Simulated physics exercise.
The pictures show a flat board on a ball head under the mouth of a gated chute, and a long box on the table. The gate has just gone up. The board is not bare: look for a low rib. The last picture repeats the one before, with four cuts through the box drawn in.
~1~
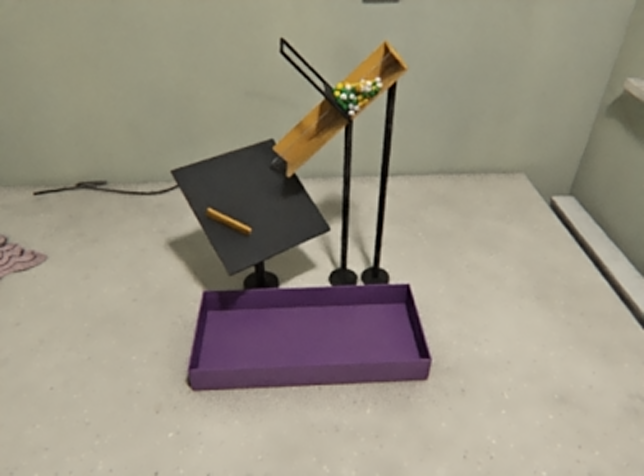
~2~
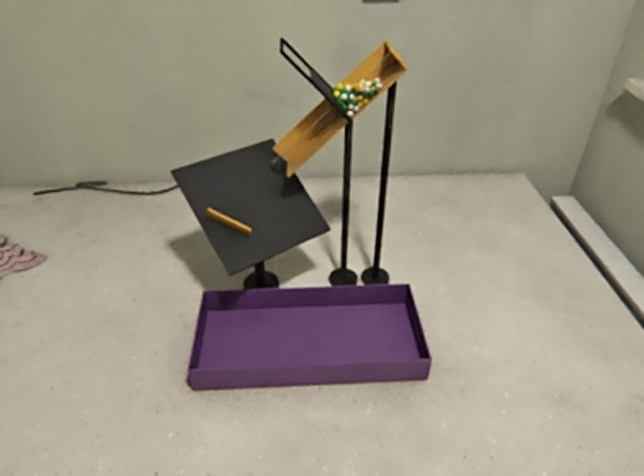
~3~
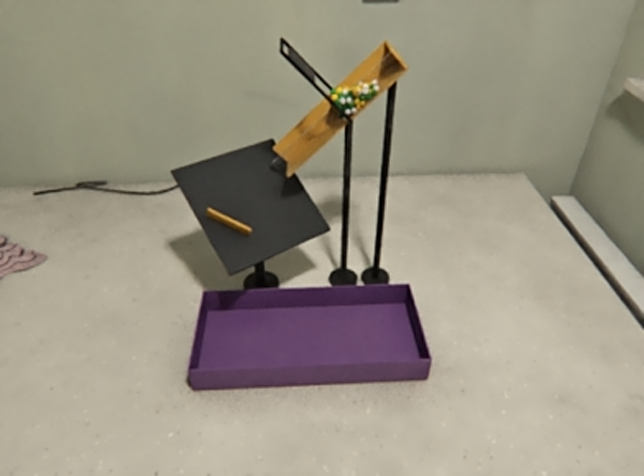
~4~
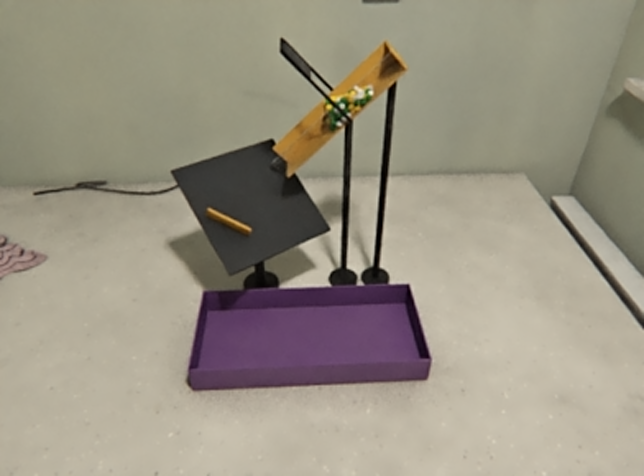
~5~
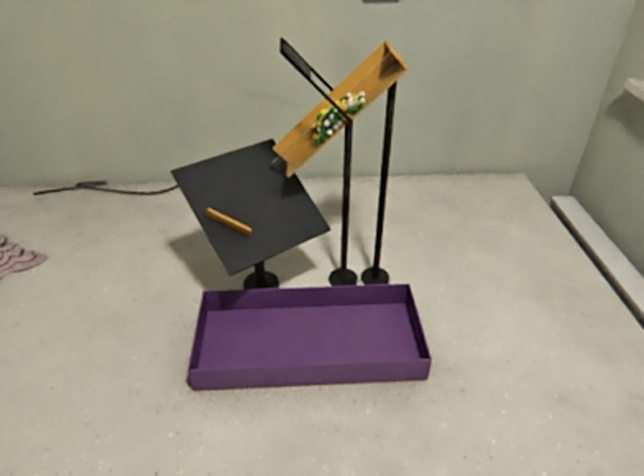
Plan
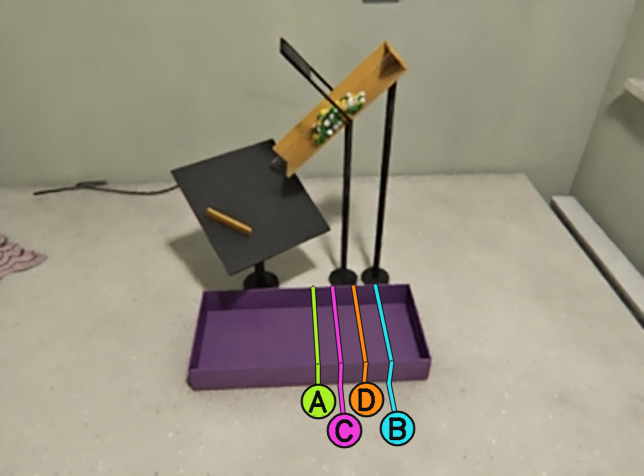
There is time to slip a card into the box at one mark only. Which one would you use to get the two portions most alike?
Choose A.
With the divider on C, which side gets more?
The left side.
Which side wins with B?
The left side.
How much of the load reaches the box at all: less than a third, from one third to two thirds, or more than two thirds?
More than two thirds.
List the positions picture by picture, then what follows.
Load behind the gate near (353, 91), round plastic beads; lip of the chute near (288, 169), sloping fairly steeply, in the first frame.
Middle of the board near (253, 201), tilted fairly steeply; middle of its low edge near (284, 251); of its high edge near (225, 153), in the second frame.
Front corners of the box near (188, 370) and (431, 359), empty; front of the load near (341, 115), in the third frame.
Middle of the load near (344, 102); its front near (331, 121), close to a quarter of the way to the lip; rib from (208, 209) to (251, 230), in the fourth frame.
Middle of the load near (336, 114); its front near (315, 138), close to half of the way to the lip, in the fifth frame.
On the marked copy, line A crosses the front rim at (317, 364); line B crosses the front rim at (391, 361); line C crosses the front rim at (340, 363); line D crosses the front rim at (365, 362).
With A, of what is caught, close to half on the left of the divider, close to half on the right.
With B, of what is caught, all but a few on the left of the divider, a small share on the right.
With C, of what is caught, the bulk on the left of the divider, a small share on the right.
With D, of what is caught, all but a few on the left of the divider, a small share on the right.
